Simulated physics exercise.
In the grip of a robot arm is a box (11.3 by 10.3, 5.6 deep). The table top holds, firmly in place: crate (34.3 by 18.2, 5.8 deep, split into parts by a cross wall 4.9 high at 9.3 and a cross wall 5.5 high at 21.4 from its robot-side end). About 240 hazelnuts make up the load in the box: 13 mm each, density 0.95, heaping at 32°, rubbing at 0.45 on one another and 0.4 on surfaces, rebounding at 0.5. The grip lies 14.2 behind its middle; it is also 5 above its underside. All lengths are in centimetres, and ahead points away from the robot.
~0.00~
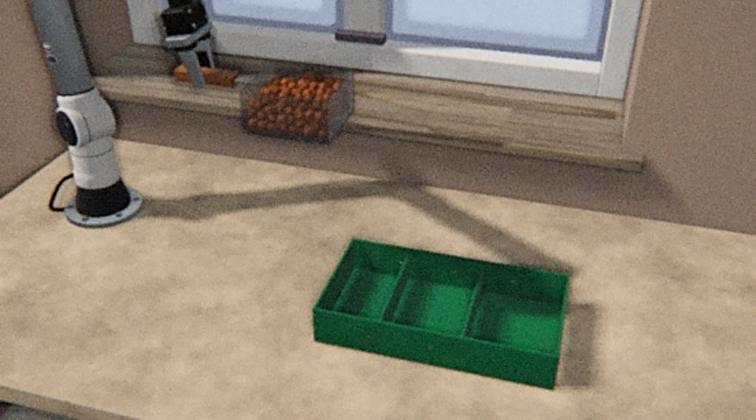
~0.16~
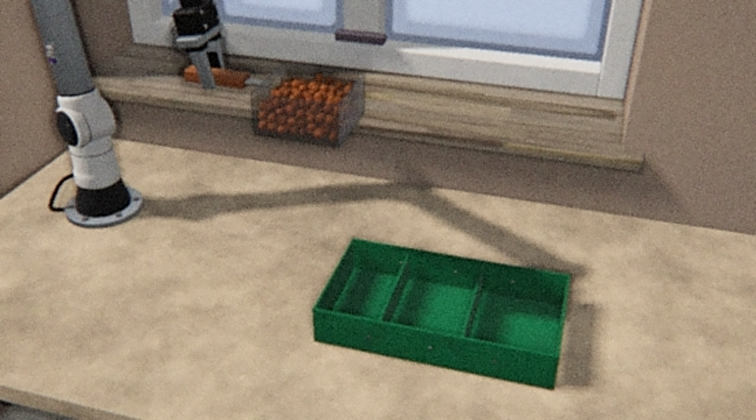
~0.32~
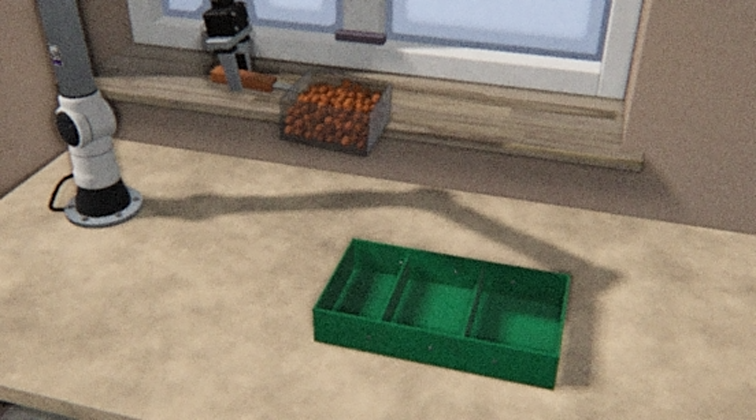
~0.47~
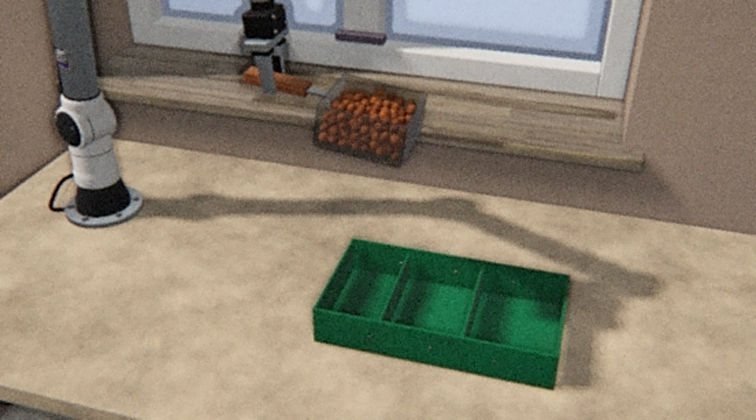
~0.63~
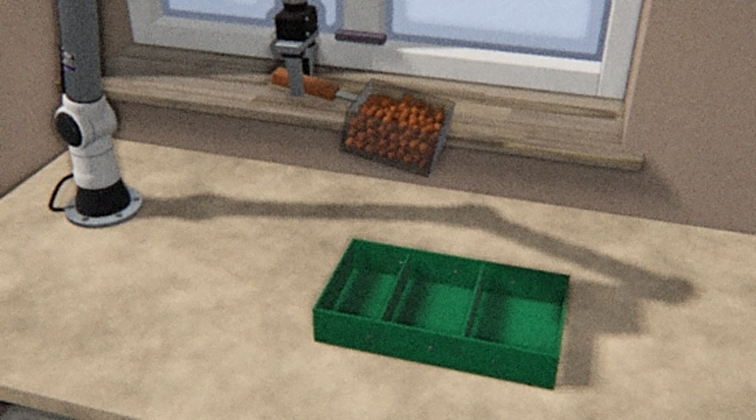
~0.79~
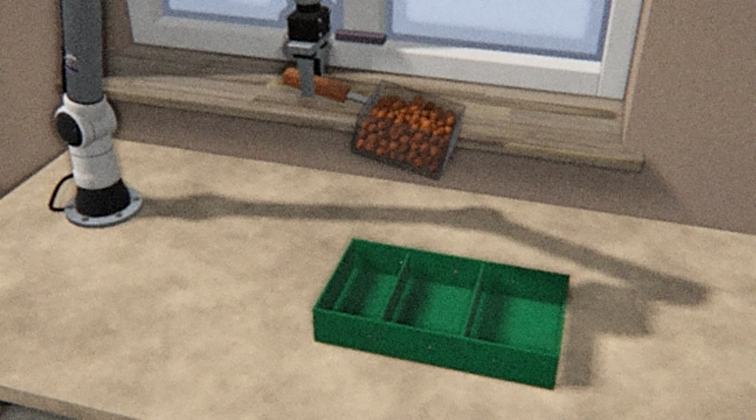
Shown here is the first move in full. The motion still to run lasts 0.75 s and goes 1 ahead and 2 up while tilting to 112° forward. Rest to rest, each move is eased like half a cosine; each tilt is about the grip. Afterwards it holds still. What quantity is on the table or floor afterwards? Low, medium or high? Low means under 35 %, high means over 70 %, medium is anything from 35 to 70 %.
High.
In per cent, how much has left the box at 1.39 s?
15 %.
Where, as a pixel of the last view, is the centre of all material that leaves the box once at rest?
Around (308, 295) in the last view.
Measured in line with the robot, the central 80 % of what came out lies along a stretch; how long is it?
Roughly 18 cm long.
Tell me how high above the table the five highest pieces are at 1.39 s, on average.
Roughly 30 cm.
After 1.09 s, tilted 46° forward, highest piece 30 above the table; 243 in the box.
After 1.39 s, tilted 102° forward, highest piece 30 above the table; 202 in the box, 19 in the robot-side part, 22 in flight or on a rim.
After 1.74 s, tilted 112° forward, highest piece 24 above the table; 107 on the table or floor, 63 in the box, 25 in the robot-side part, 1 in the middle part, 47 in flight or on a rim.
After 2.79 s, tilted 112° forward, highest piece 2 above the table; 212 on the table or floor, 30 in the robot-side part, 1 in the middle part.
At rest, 212 on the table or floor, 30 in the robot-side part, 1 in the middle part. That is 87 % on the table or floor.
